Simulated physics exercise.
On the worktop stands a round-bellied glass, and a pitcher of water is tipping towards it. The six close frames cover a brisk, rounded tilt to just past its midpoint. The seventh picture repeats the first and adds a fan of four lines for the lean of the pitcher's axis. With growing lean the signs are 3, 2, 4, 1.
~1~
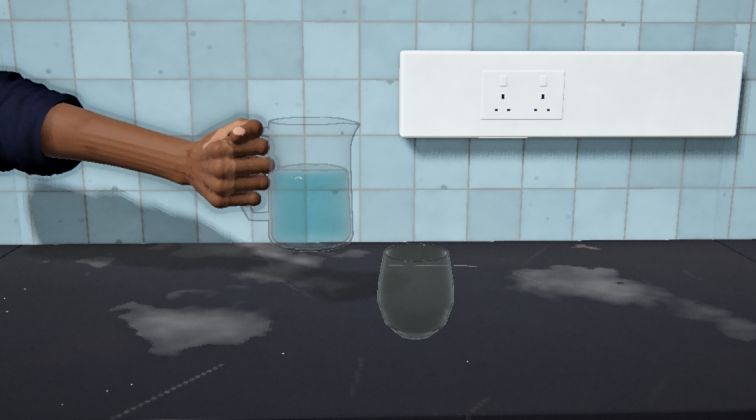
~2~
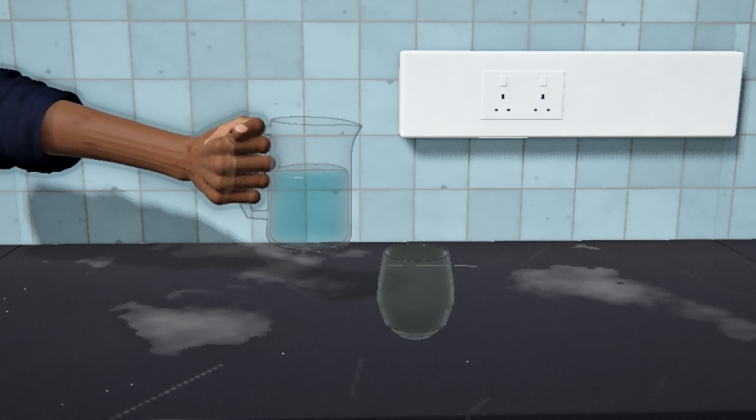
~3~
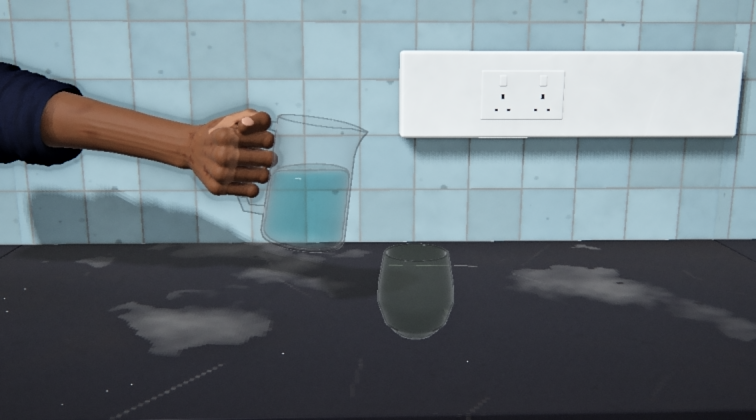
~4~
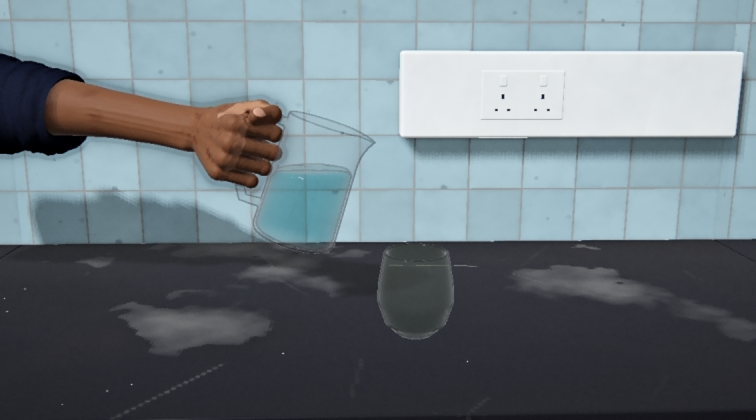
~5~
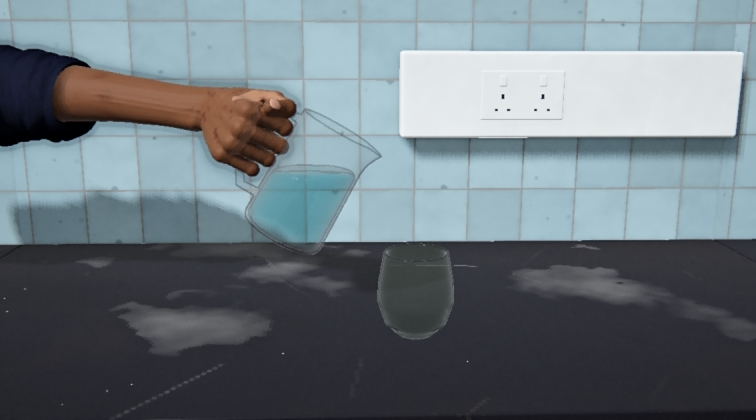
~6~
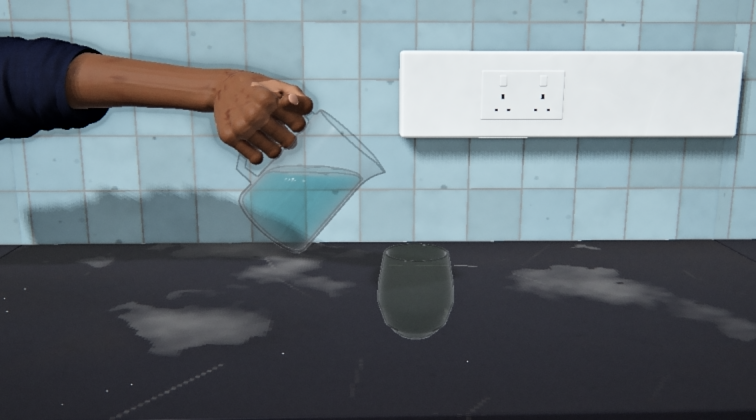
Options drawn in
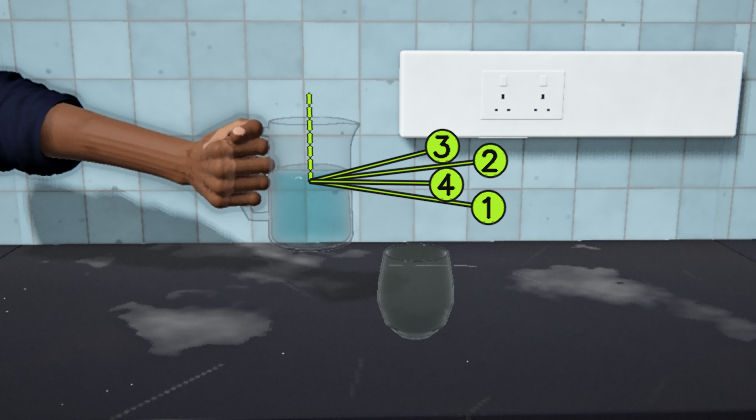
The footage shows a hand holding a clear pitcher of blue liquid behind and left of a round-bellied glass on a dark, marked worktop. The hand gradually tilts the pitcher rightwards, its lip lowering while the liquid remains inside.
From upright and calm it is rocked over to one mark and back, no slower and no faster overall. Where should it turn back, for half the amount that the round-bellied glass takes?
I would pick tilt 3.
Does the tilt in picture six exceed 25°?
Yes.
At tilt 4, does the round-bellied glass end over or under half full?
Over.
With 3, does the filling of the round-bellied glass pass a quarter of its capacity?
Yes, it does.
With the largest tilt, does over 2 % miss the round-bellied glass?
Yes.
On the marked copy, 1 at (471, 205); 2 at (473, 162); 3 at (426, 151); 4 at (429, 183).
If 1 is chosen, the round-bellied glass ends with about 84 % of what it can hold; 18 % of the water is spilt.
If 2 is chosen, the round-bellied glass ends with about 61 % of what it can hold; 8 % of the water is spilt.
If 3 is chosen, the round-bellied glass ends with about 49 % of what it can hold.
If 4 is chosen, the round-bellied glass ends with about 75 % of what it can hold; 12 % of the water is spilt.
